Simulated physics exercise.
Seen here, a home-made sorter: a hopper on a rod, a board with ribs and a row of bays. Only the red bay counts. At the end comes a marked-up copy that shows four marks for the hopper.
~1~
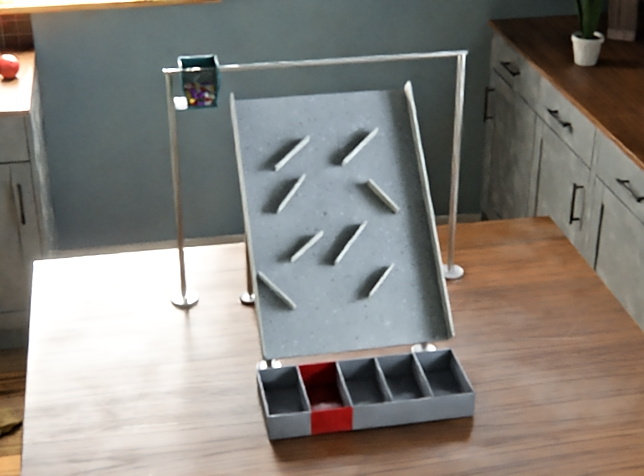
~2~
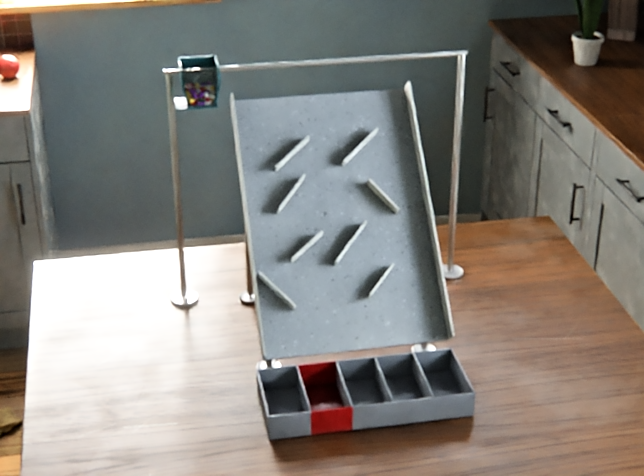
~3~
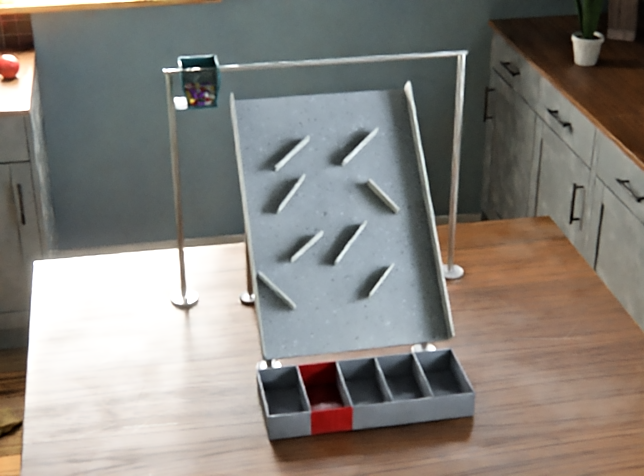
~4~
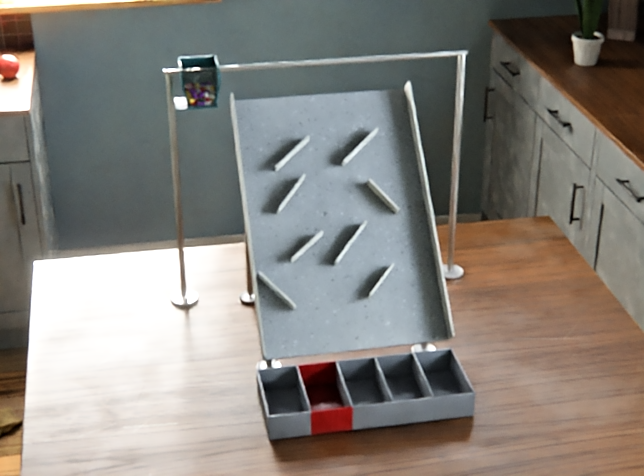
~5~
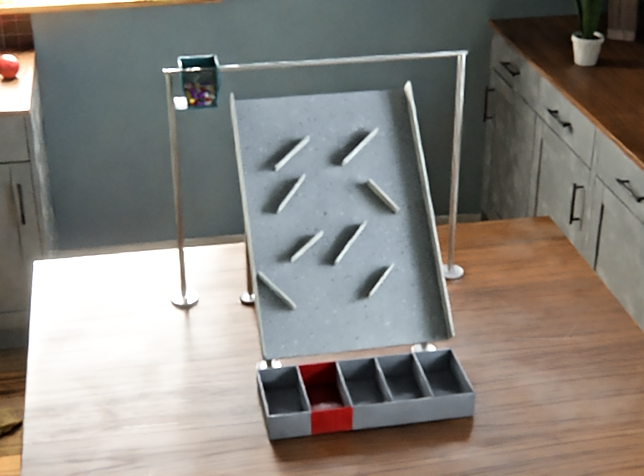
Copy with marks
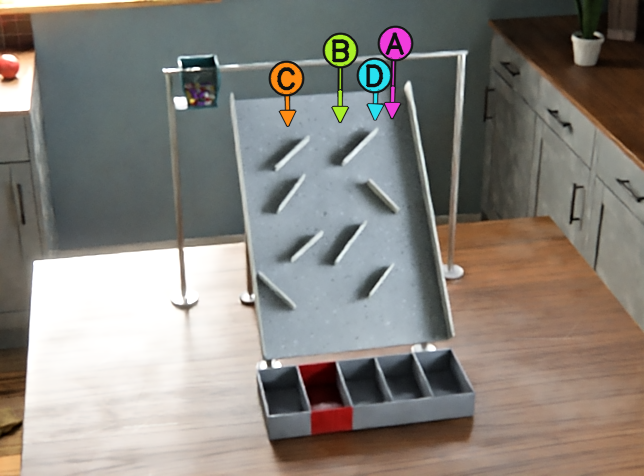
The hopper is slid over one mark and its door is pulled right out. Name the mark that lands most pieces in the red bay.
It is B.
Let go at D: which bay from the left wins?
The fifth.
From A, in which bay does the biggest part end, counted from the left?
The fifth.
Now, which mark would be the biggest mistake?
Here it is mark A.
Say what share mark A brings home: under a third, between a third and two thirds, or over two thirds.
Mark A gives under a third.
On the marked copy, mark A meets the board at (392, 112); mark B meets the board at (340, 116); mark C meets the board at (287, 120); mark D meets the board at (375, 113).
With A, a stray few in the red bay, nearly all in other bays.
With B, most in the red bay, a small part in other bays, a small part held on the board.
With C, about half in the red bay, about a quarter in other bays, a small part held on the board.
With D, about a third in the red bay, about half in other bays, a small part held on the board, a stray few outside the box.
